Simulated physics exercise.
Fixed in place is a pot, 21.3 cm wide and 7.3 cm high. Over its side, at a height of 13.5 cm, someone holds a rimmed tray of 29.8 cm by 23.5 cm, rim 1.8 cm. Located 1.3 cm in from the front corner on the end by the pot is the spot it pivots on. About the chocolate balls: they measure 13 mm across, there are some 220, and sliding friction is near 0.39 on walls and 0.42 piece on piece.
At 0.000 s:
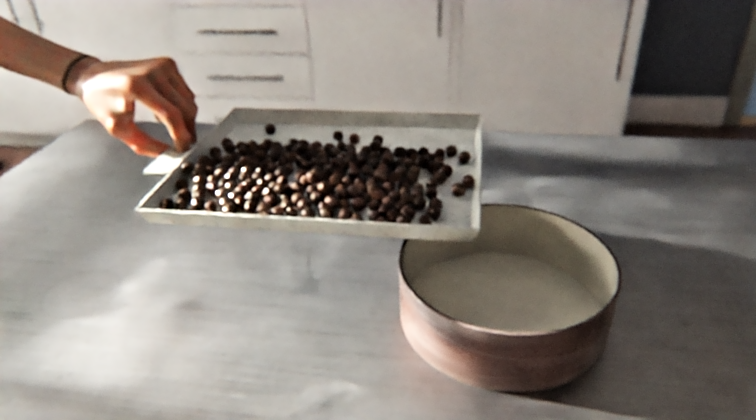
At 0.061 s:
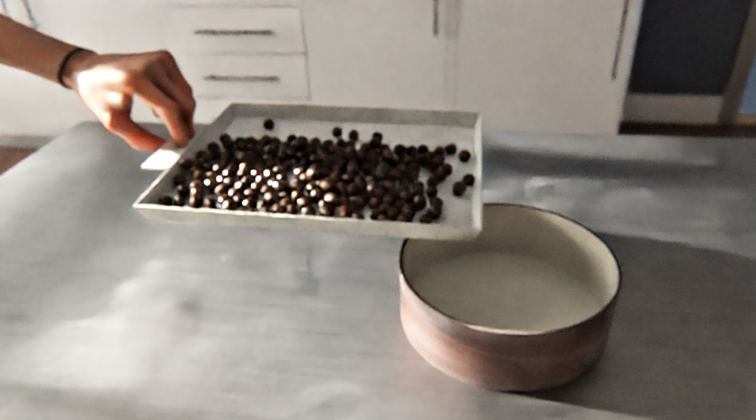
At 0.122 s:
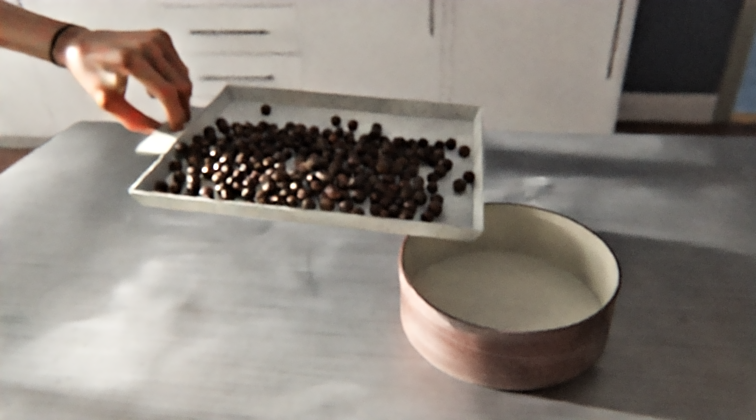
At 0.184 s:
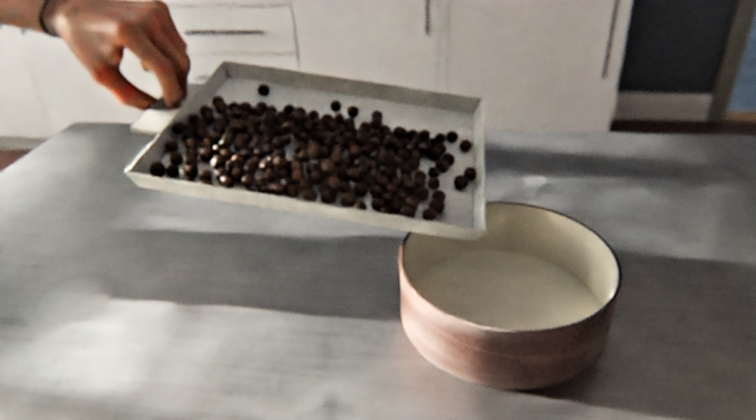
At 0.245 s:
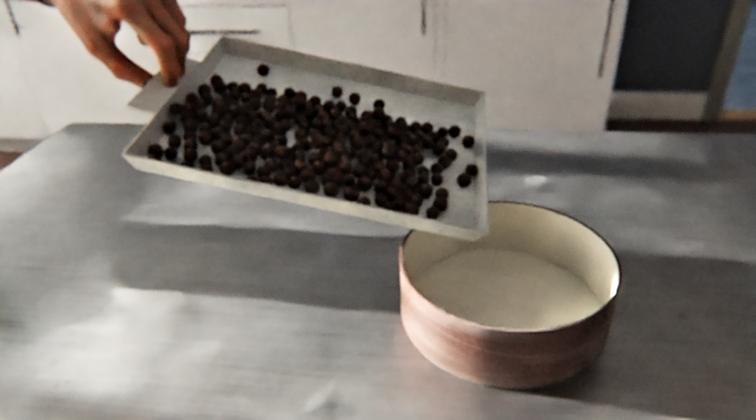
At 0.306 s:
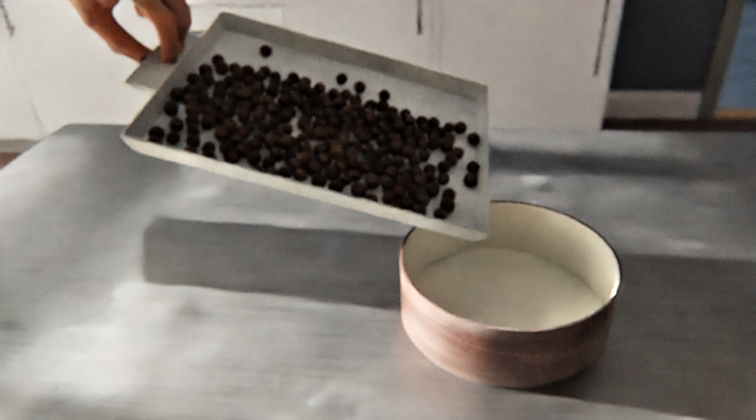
On a grey table, a hand tilts a tray of dark balls rightward beside a pot.
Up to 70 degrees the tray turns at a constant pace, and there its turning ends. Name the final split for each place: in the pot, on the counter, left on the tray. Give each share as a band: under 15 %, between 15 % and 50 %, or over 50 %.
Pot: It will be a majority, counter: It will be a sizable minority, left on the tray: It will be a small minority.
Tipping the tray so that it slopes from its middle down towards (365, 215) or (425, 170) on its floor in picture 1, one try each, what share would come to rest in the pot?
I'd put it at about 25 per cent for the first tilt and about 55 per cent for the second.
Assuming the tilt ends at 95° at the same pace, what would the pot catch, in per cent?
You'd end up with some 75 % in the pot.
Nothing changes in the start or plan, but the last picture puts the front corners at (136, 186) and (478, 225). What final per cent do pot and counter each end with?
In the pot: 25 per cent; on the counter: 75 per cent.
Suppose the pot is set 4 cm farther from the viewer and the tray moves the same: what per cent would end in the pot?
Then roughly 35 percent would land in it.
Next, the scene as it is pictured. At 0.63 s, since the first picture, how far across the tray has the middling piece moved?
It has moved some 6 cm from its start.
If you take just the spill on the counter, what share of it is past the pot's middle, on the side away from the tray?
Around 70 per cent, give or take.
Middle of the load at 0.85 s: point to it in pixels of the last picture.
At that time the load is centred around (474, 163).
Then, at 0.63 s, tilt 44 degrees; the tray holds 100 %, the pot 0 %.
Then, at 0.85 s, tilt 61 degrees; the tray holds 80 %, the pot 5 %.
After 1.18 s, tilt 70 degrees; the tray holds 20 %, the pot 45 %.
In the end, at 2.6 s, pot 75 %, counter 25 %, tray 0 %.
